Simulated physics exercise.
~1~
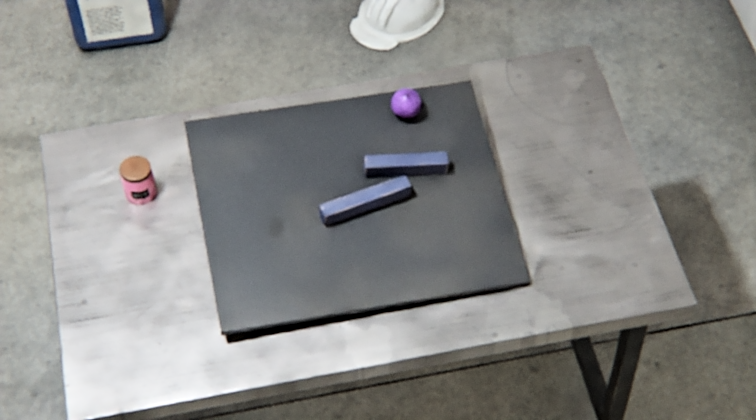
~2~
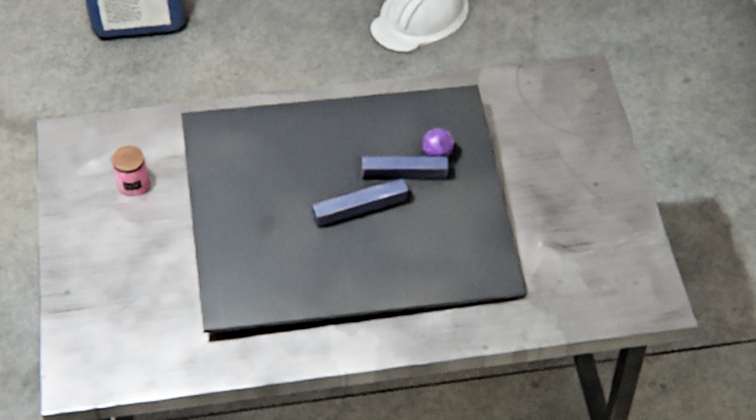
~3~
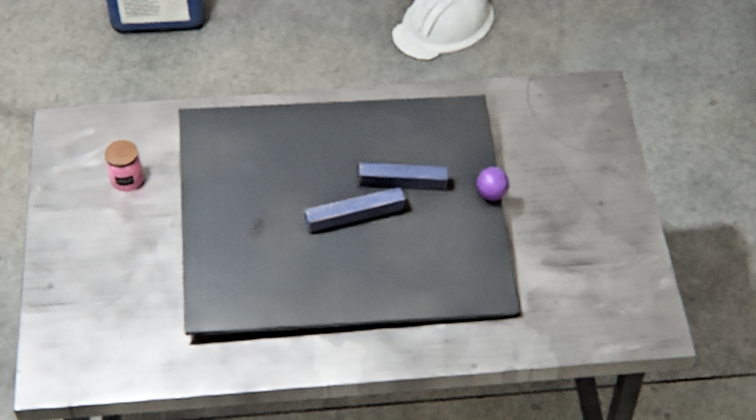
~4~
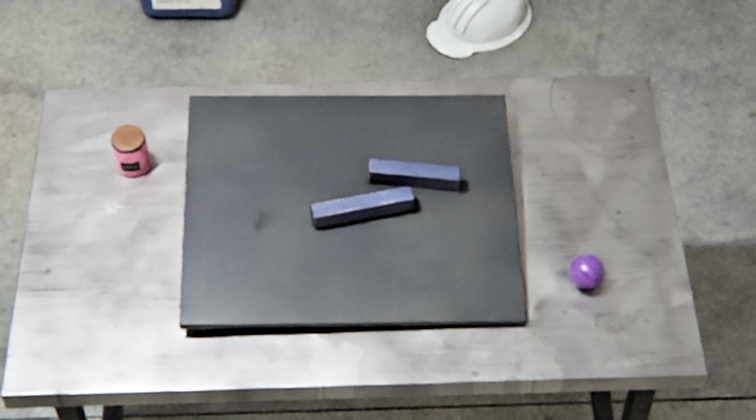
A purple onion, round as a ball, sits near the top right of a dark grey board on a pale, stained table, seen from above as the view drifts slightly sideways. Two blue-grey blocks lie near the middle of the board, a pink jar with a brown lid stands to its left, and a white helmet rests on the concrete floor behind. The onion rolls right and down, passing the end of the upper block. It crosses the board's right edge and continues toward the viewer, ending on the tabletop at right, while the blocks and jar stay put.
